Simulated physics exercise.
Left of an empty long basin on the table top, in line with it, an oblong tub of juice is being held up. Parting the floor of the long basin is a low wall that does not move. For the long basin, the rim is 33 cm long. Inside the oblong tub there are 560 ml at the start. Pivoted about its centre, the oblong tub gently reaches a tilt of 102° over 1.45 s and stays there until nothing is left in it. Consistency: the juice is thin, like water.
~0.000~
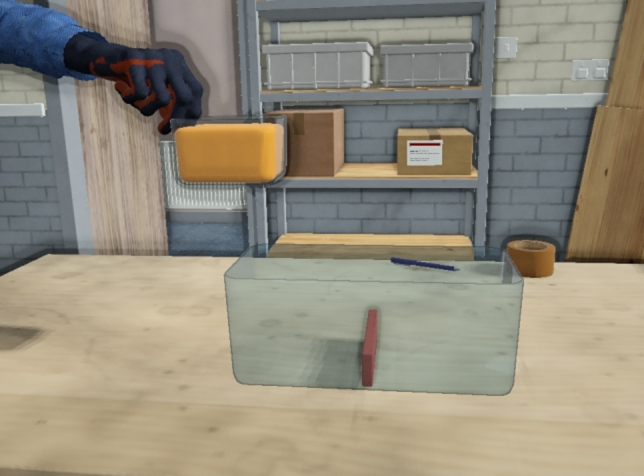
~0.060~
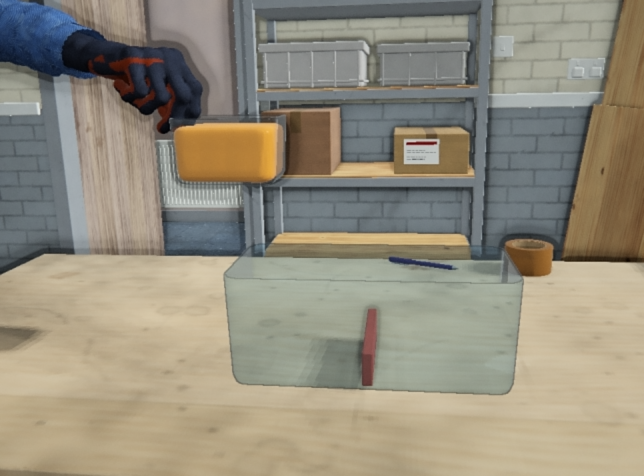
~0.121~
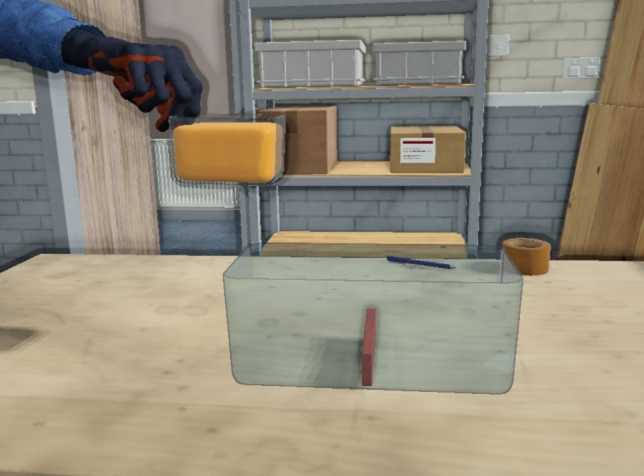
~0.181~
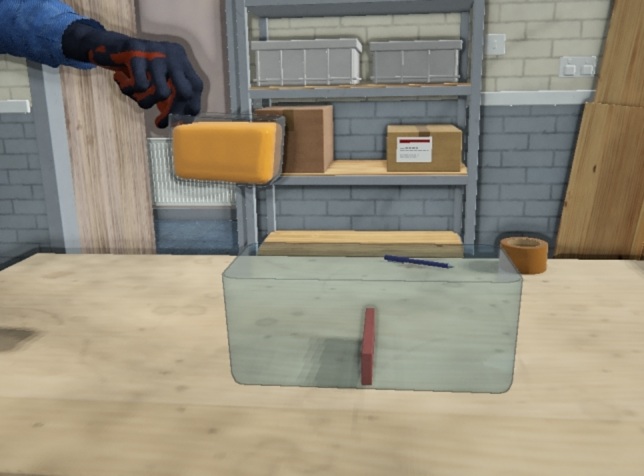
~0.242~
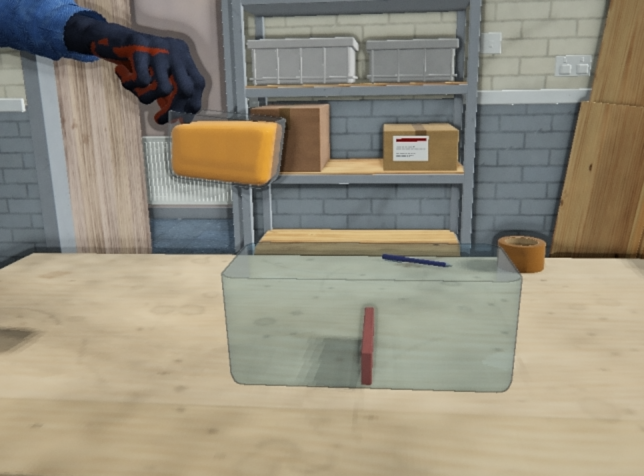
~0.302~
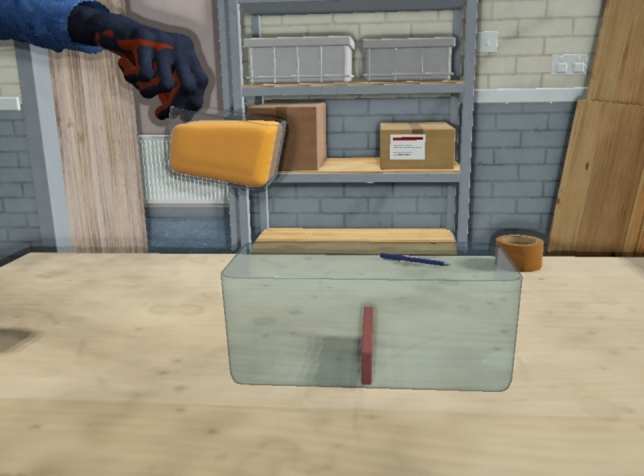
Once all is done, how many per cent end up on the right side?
Roughly 17 percent ends up on the right side.
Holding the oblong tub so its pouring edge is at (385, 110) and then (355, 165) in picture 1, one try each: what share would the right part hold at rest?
95 per cent first, 90 per cent second.
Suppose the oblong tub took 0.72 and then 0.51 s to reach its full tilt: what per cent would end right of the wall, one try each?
Near 10 in a hundred on the first go and near 10 in a hundred on the second.
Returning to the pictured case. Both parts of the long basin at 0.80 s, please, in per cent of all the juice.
Left roughly 16, right roughly 0.
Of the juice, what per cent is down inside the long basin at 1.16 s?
78 %, more or less.
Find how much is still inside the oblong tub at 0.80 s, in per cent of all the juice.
Roughly 58 per cent.
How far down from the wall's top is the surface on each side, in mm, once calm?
Measured: Left around 20 mm, right around 36 mm.
After 0.80 s the tilt is 59° and 58 per cent is still to pour, 15 is left of the wall and 0 right of it.
After 1.16 s the tilt is 92° and 13 per cent is still to pour, 63 is left of the wall and 16 right of it.
After 1.54 s the tilt is 102° and 1 per cent is still to pour, 81 is left of the wall and 17 right of it.
After 1.95 s the tilt is 102° and 0 per cent is still to pour, 83 is left of the wall and 17 right of it.
In the end 83 per cent lies left of the wall, 17 right of it and 0 outside.
